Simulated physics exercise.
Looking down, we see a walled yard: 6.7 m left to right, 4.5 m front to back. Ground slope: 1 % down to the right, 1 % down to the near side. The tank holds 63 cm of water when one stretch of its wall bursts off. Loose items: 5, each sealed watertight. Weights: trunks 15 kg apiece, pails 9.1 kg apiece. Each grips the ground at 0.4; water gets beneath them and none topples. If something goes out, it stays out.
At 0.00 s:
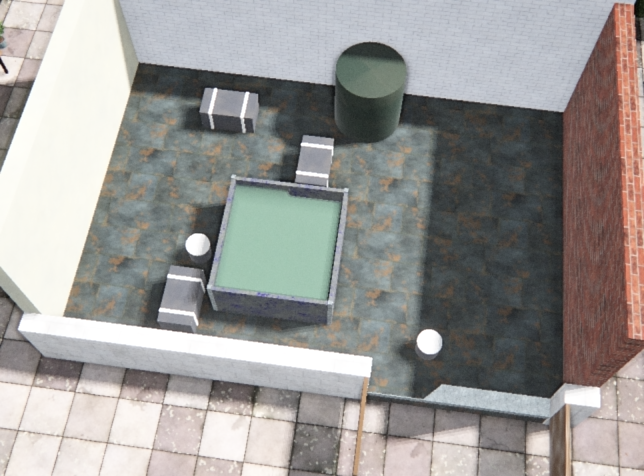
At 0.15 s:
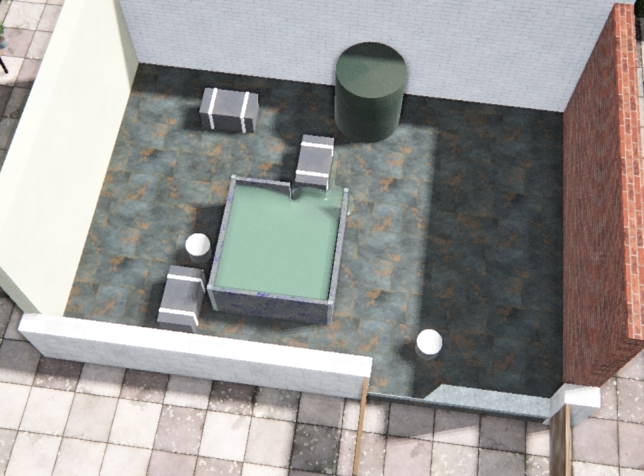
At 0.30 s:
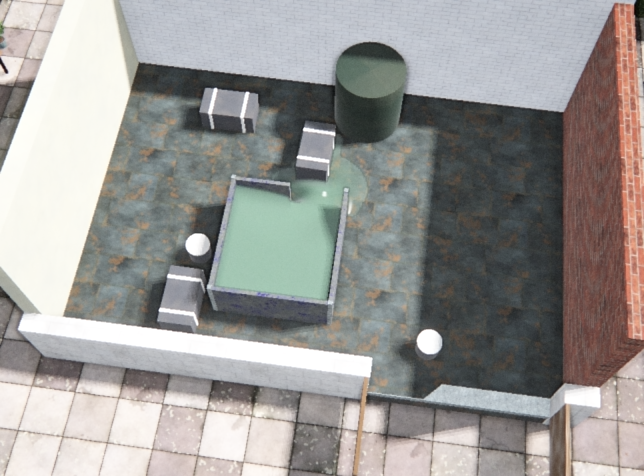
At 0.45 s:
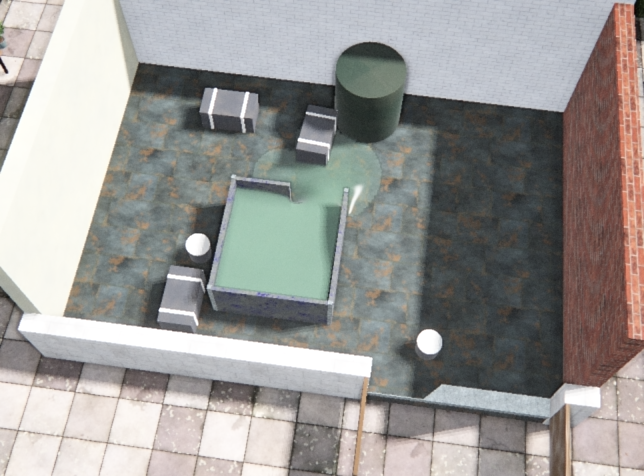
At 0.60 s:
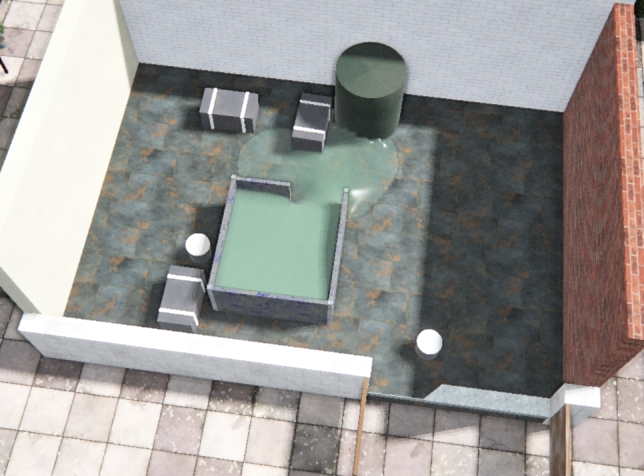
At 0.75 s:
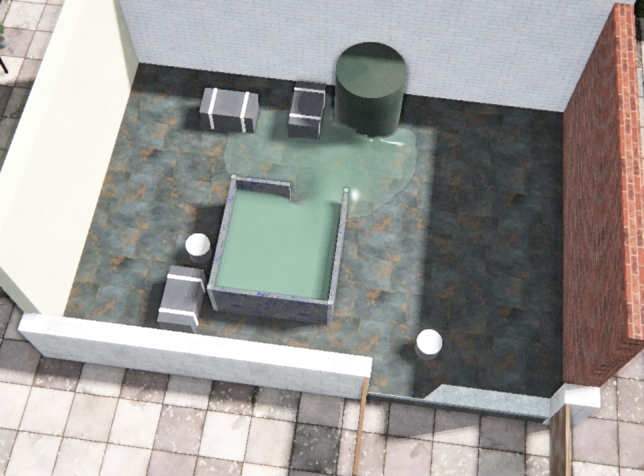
In the video, part of the far wall of a square tank in a walled yard opens, and greenish water spreads across the dark floor, pushing a nearby grey trunk toward the back wall while the other objects stay put.
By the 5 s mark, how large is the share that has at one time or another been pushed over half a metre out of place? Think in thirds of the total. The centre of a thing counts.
The portion is a third to two thirds.
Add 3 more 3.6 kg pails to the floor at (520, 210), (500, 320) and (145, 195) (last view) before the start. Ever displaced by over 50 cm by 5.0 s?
Each in turn ends up beyond the limit, within the limit, beyond the limit.
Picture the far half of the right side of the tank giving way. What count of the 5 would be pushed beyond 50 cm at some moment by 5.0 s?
Then it comes to 0 of them.
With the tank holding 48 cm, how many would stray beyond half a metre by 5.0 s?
It would come to 2 of them.
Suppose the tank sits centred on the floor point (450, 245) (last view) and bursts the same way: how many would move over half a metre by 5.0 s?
So the tally would be 0.
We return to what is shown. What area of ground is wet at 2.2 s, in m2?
At that time the wet patch spans about 13 m2.
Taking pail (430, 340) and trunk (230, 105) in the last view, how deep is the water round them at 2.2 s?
I'd estimate 0 cm for the first and 4 cm for the second.
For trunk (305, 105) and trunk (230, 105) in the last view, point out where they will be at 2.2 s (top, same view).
Approx. (229, 101); approx. (187, 104).
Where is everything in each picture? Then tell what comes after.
A trunk at (314, 160), on the bottom; a trunk at (180, 295), on the bottom; water covers 2.3 m2; 0 of 5 have shifted, in the first frame.
A trunk at (314, 159) rests on the ground; a trunk at (180, 295) rests on the ground; 2.7 m2 under water; 0 of 5 have shifted, in the second frame.
A trunk at (316, 145), on the bottom, 24 cm from its start; a trunk at (180, 295) rests on the ground; 3.3 m2 under water; 1 of 5 have shifted, in the third frame.
A trunk at (317, 129), on the bottom, 52 cm from its start; a trunk at (180, 295), on the bottom; 4.1 m2 under water; 1 of 5 have shifted, in the fourth frame.
A trunk at (312, 116) rests on the ground, 75 cm from its start; a trunk at (180, 295) rests on the ground; water covers 5.0 m2; 1 of 5 have shifted, in the fifth frame.
A trunk at (307, 103) rests on the ground, 99 cm from its start; a trunk at (180, 295), on the bottom; 5.8 m2 under water; 1 of 5 have shifted, in the sixth frame.
After 1.1 s 1 of 5 are over 50 cm from their spots; 0 afloat.
After 2.2 s 2 of 5 are over 50 cm from their spots; 0 afloat.
After 3.5 s 2 of 5 are over 50 cm from their spots; 1 afloat.
After 5.0 s 2 of 5 are over 50 cm from their spots, and 2 have been at some point; 0 afloat.
